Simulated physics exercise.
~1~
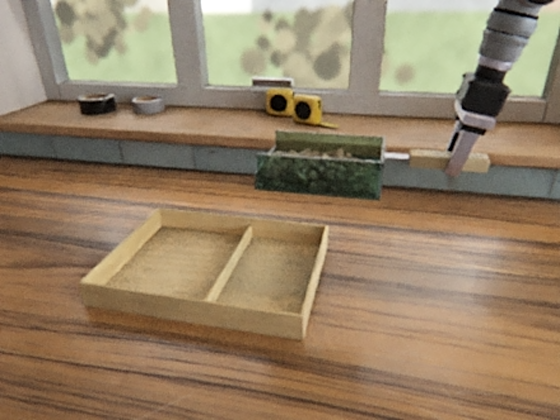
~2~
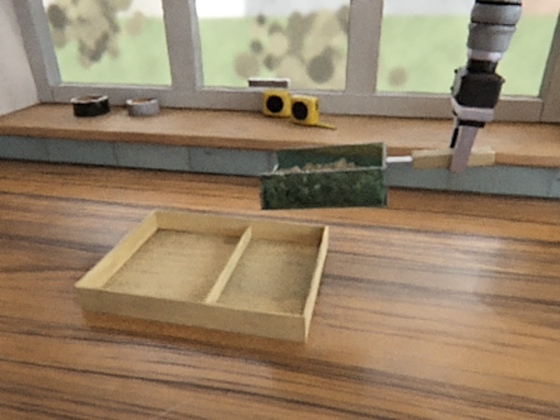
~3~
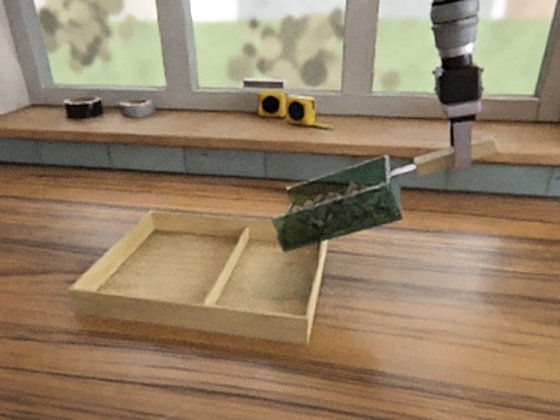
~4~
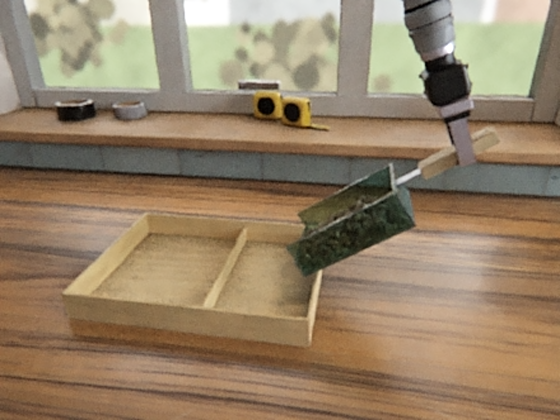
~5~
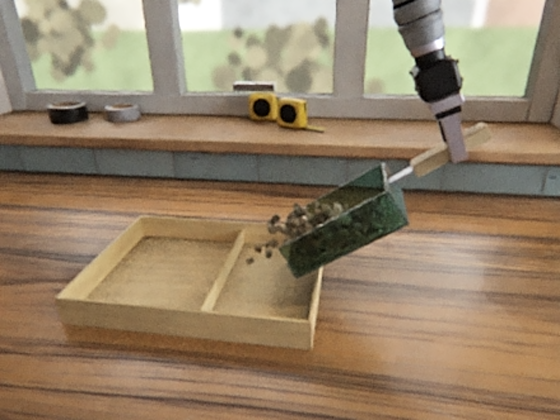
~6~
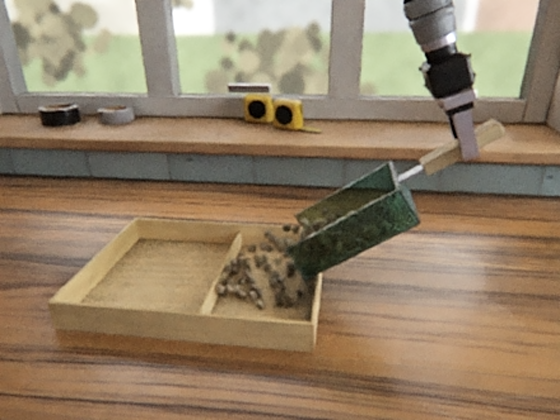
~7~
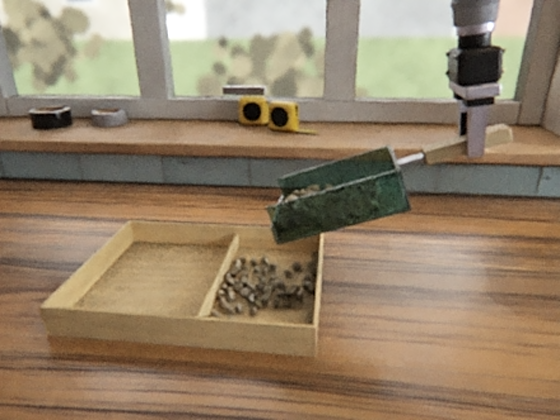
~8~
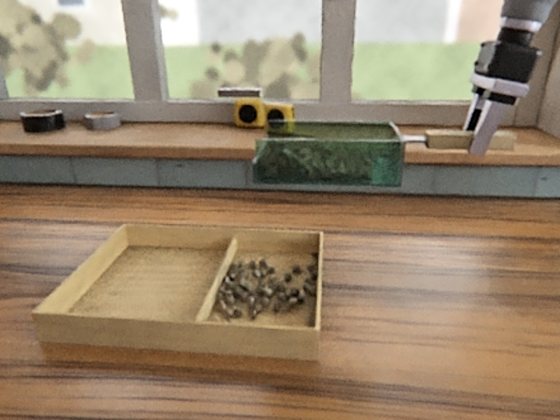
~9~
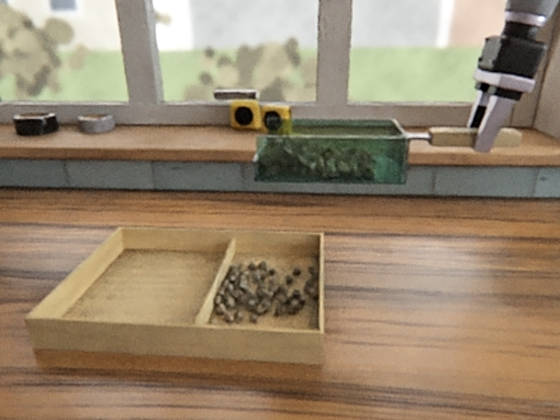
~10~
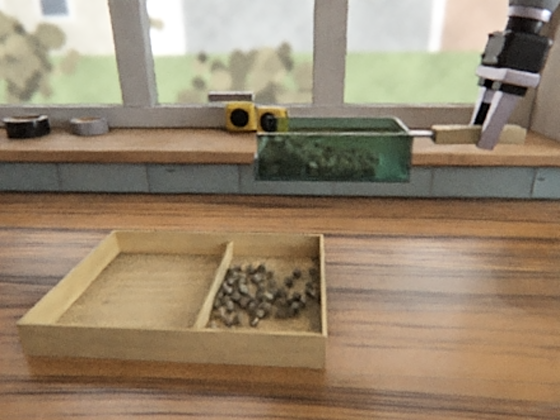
A robot gripper holds a green, open-topped box of small pebbles by its handle above a shallow wooden tray split in two by a cross wall, on a striped wooden table before a window. The box lowers slightly, then tips steeply, its left end dropping toward the tray. Pebbles spill over that end and tumble into the right part of the tray. The arm then tilts the box back to level and lifts it, with many pebbles still inside. It ends held still above the table, while a scattered pile rests in the tray's right part and the left part stays empty.
